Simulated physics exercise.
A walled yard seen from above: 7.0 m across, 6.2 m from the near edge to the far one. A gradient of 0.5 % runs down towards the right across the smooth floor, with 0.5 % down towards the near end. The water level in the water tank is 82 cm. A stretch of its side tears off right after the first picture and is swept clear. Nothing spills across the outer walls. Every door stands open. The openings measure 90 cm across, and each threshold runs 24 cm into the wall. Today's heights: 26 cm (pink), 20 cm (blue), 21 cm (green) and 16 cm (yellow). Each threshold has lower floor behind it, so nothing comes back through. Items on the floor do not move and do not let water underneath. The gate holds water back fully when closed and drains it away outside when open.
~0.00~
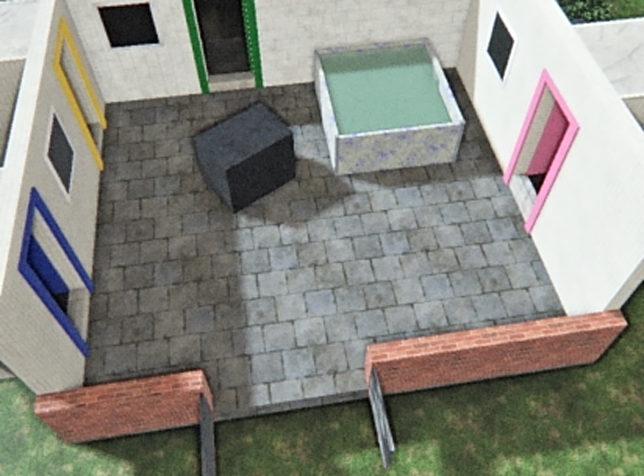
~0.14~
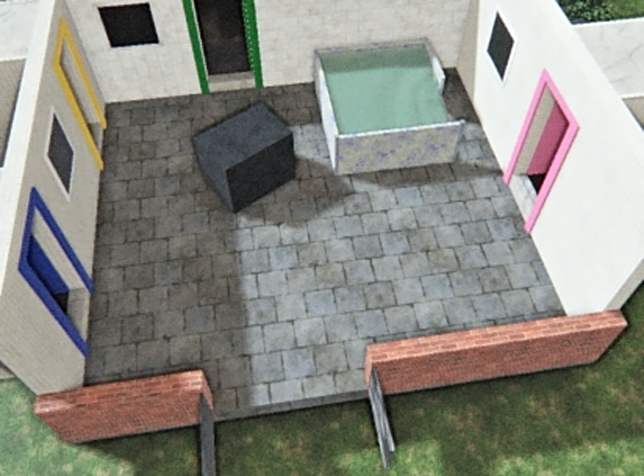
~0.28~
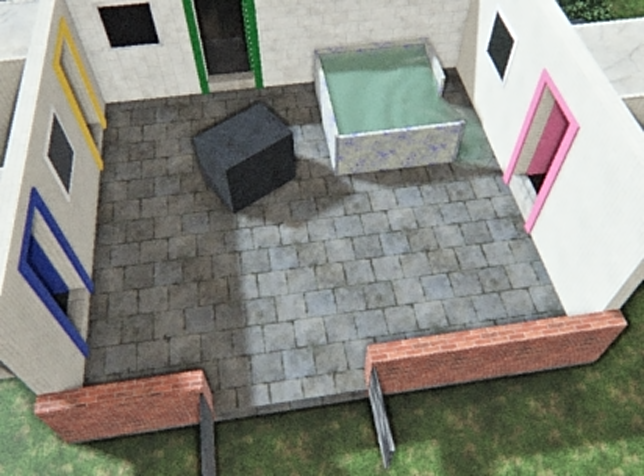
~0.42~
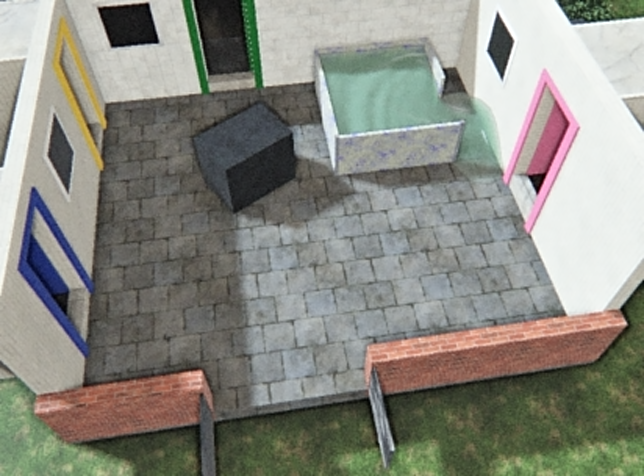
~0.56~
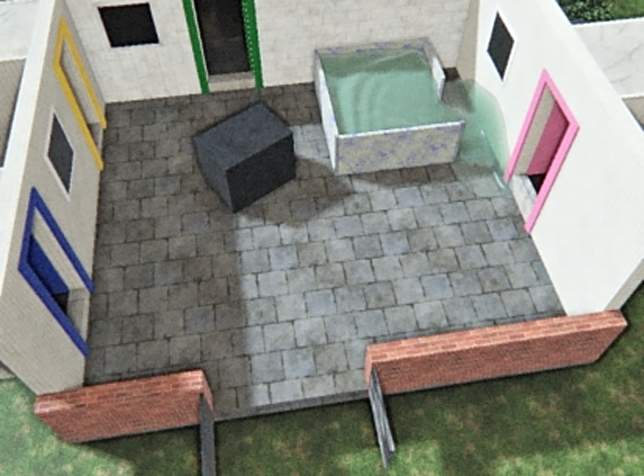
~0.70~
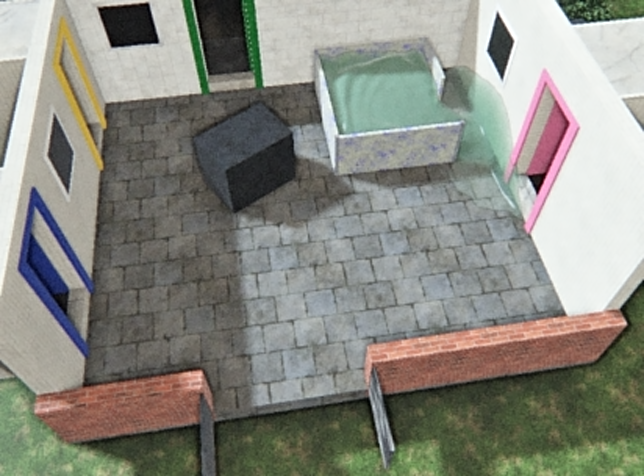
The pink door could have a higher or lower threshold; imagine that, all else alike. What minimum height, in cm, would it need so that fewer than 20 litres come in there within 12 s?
About 15 cm.
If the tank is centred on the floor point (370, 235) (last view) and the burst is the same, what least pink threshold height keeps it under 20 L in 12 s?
It must be around 35 cm tall.
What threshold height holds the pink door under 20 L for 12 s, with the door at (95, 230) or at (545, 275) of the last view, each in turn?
In turn: Roughly 7.5 cm, roughly 12.0 cm.
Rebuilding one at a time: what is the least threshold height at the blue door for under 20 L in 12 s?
For the blue door, about 9.5 cm.
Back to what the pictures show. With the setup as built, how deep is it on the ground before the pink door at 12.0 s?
Depth: Near 6.5 cm.
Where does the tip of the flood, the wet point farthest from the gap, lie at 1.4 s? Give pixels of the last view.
The tip of the flood lies near (564, 330).
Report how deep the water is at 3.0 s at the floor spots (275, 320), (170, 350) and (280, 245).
First spot about 1 cm, second about 0 cm, third about 0 cm.
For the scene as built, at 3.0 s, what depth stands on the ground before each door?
Centimetres: Pink = 16, blue = 0, green = 4, yellow = 0.
After 1.4 s water covers 15 % of the floor, deepest (68 cm) near (480, 138); 22 cm at the pink door, 1 litre in over its 26 cm threshold.
After 3.0 s water covers 40 % of the floor, deepest (47 cm) near (429, 84); 16 cm at the pink door, 2 litres in over its 26 cm threshold.
After 12.0 s water covers 100 % of the floor, deepest (15 cm) near (483, 145); 7 cm at the pink door, 2 litres in over its 26 cm threshold.
At the pink door as built, the water arrived by 0.7 s and peaked near 22 cm at 0.7 s.
Run again over the same 12 s with other heights there, 27 litres in over 13.5 cm, 9 litres over 18 cm. The limit of 20 litres is kept from about 15 cm up.
